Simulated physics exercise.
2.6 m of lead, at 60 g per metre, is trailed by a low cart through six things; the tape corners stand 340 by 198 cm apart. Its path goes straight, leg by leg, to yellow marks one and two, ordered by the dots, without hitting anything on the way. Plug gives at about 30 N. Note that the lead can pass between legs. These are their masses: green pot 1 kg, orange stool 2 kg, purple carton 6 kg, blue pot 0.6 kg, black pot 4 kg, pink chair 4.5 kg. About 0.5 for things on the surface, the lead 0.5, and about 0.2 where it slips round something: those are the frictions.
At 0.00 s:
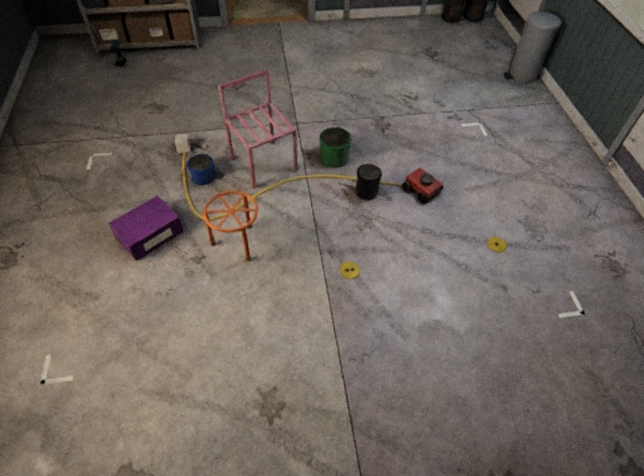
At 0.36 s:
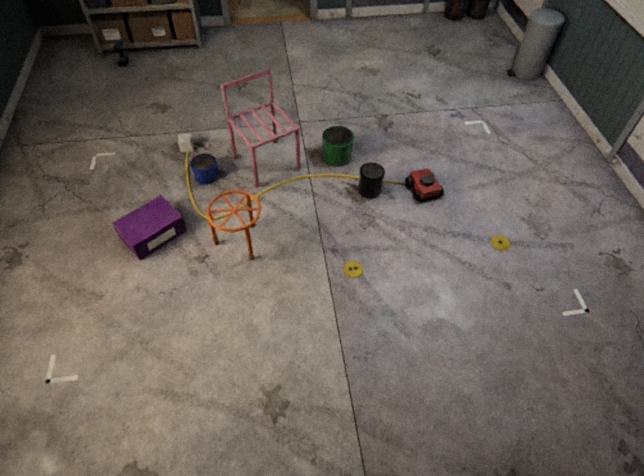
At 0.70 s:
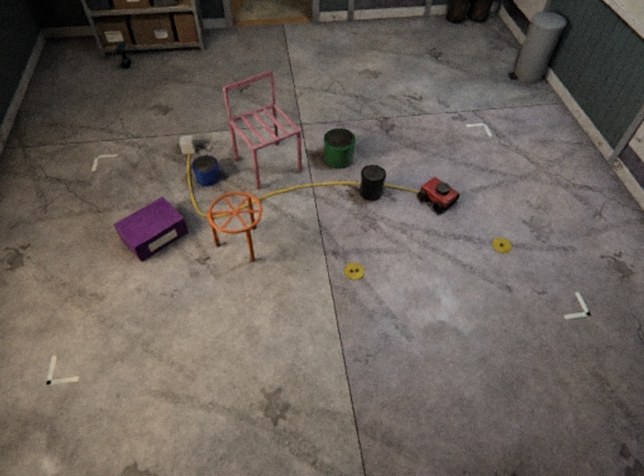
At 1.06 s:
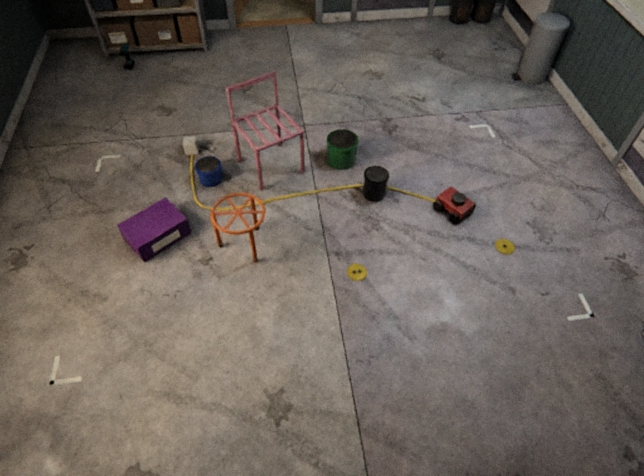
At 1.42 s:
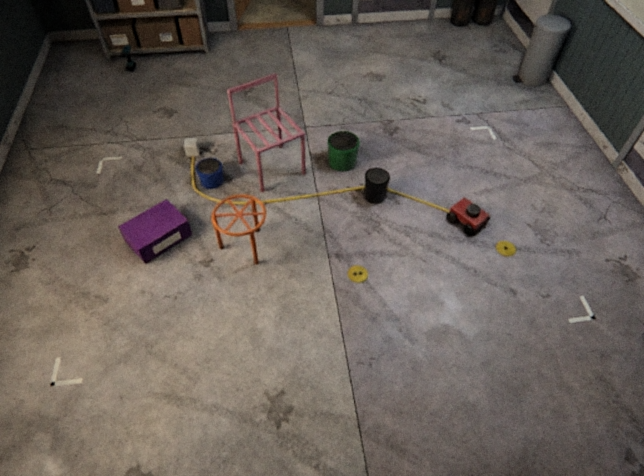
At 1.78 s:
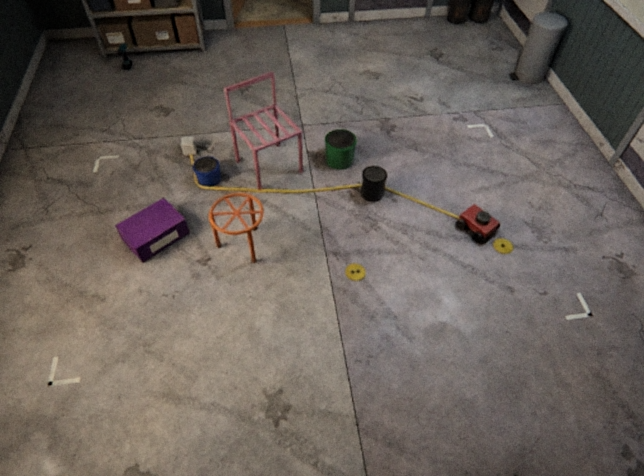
On a concrete floor, a small red cart rolls rightward, pulling a yellow cord straighter behind it.
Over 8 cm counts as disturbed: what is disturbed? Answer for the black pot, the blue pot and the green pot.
Black pot - undisturbed, blue pot - disturbed, green pot - undisturbed.
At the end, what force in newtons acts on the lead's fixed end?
It comes out close to 0 N.
After 2.8 s, cart at (485, 244), 17 N at the fixed end; blue pot 18 cm off its start.
After 3.9 s, cart at (444, 255), lead slack at the fixed end; blue pot 18 cm off its start.
After 4.9 s, cart at (395, 264), lead slack at the fixed end; blue pot 18 cm off its start at (225, 154).
After 5.9 s, cart at (356, 270), lead slack at the fixed end; blue pot 18 cm off its start.
After 6.3 s, cart at (356, 270), lead slack at the fixed end; blue pot 18 cm off its start at (225, 154), green pot 0 cm off its start at (341, 139), black pot 0 cm off its start at (375, 174).
